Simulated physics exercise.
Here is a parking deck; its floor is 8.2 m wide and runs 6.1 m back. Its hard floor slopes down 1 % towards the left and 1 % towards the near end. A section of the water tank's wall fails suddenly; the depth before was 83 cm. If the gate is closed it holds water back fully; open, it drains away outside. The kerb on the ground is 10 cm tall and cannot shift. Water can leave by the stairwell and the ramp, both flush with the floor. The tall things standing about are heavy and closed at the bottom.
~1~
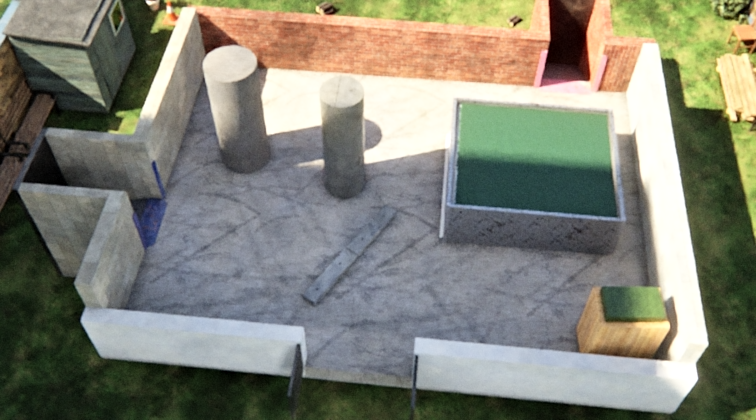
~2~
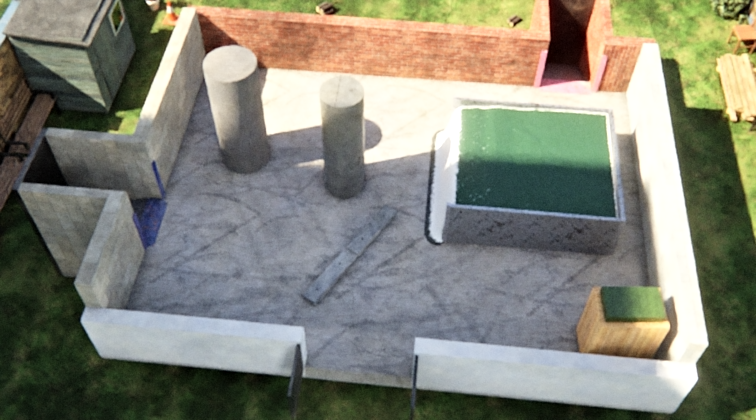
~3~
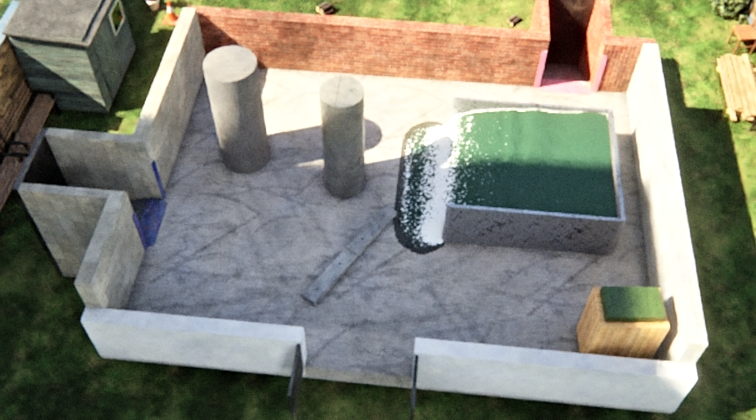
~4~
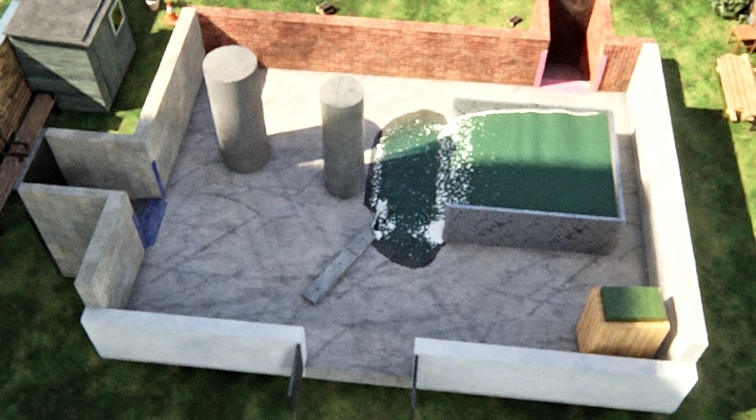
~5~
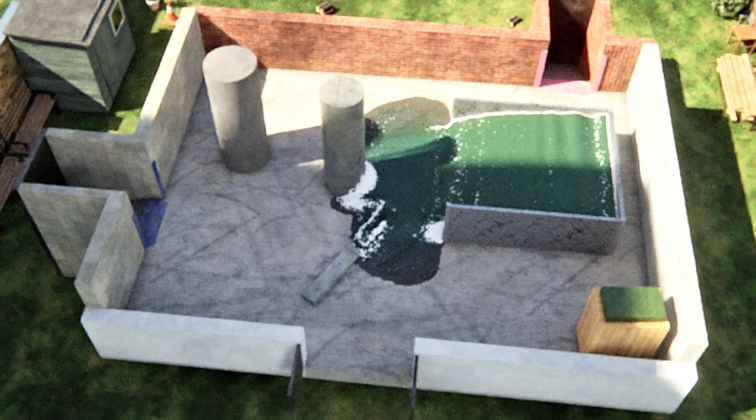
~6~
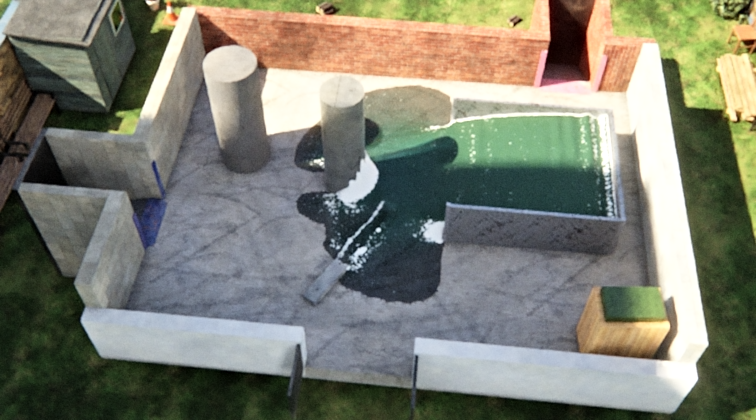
At first, dark green water sits still in a raised rectangular tank inside a walled yard. Then it pours out through the tank's left side with white froth, spreads across the pale floor, wraps around the nearer grey column and washes over the plank lying on the ground.
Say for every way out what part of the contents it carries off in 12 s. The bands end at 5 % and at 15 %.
Shares: The gate opening takes over 15 %; the flight of stairs down (marked pink) takes under 5 %; the down ramp (marked blue) takes more than 15 %.
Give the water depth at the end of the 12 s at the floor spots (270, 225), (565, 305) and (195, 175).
About 7, 4 and 11 cm.
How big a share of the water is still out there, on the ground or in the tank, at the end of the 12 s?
Roughly 66 in a hundred.
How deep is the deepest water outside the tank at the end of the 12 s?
Roughly 16 cm.
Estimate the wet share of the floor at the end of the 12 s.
Near 100 per cent is wet.
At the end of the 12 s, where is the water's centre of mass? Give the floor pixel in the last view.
At about (355, 204).
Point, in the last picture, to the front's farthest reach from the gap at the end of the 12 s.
Near (117, 335).
A moment later water covers 45 % of the floor and is deepest (58 cm) near (375, 181); gone so far, the gate opening 0 %, the flight of stairs down (marked pink) 0 %, the down ramp (marked blue) 0 %.
Soon after water covers 60 % of the floor and is deepest (62 cm) near (203, 82); gone so far, the gate opening 1 %, the flight of stairs down (marked pink) 0 %, the down ramp (marked blue) 1 %.
Next water covers 65 % of the floor and is deepest (43 cm) near (163, 232); gone so far, the gate opening 3 %, the flight of stairs down (marked pink) 0 %, the down ramp (marked blue) 4 %.
Later on water covers 75 % of the floor and is deepest (26 cm) near (117, 335); gone so far, the gate opening 11 %, the flight of stairs down (marked pink) 0 %, the down ramp (marked blue) 11 %.
At the end water covers 100 % of the floor and is deepest (16 cm) near (117, 335); gone so far, the gate opening 17 %, the flight of stairs down (marked pink) 0 %, the down ramp (marked blue) 17 %.
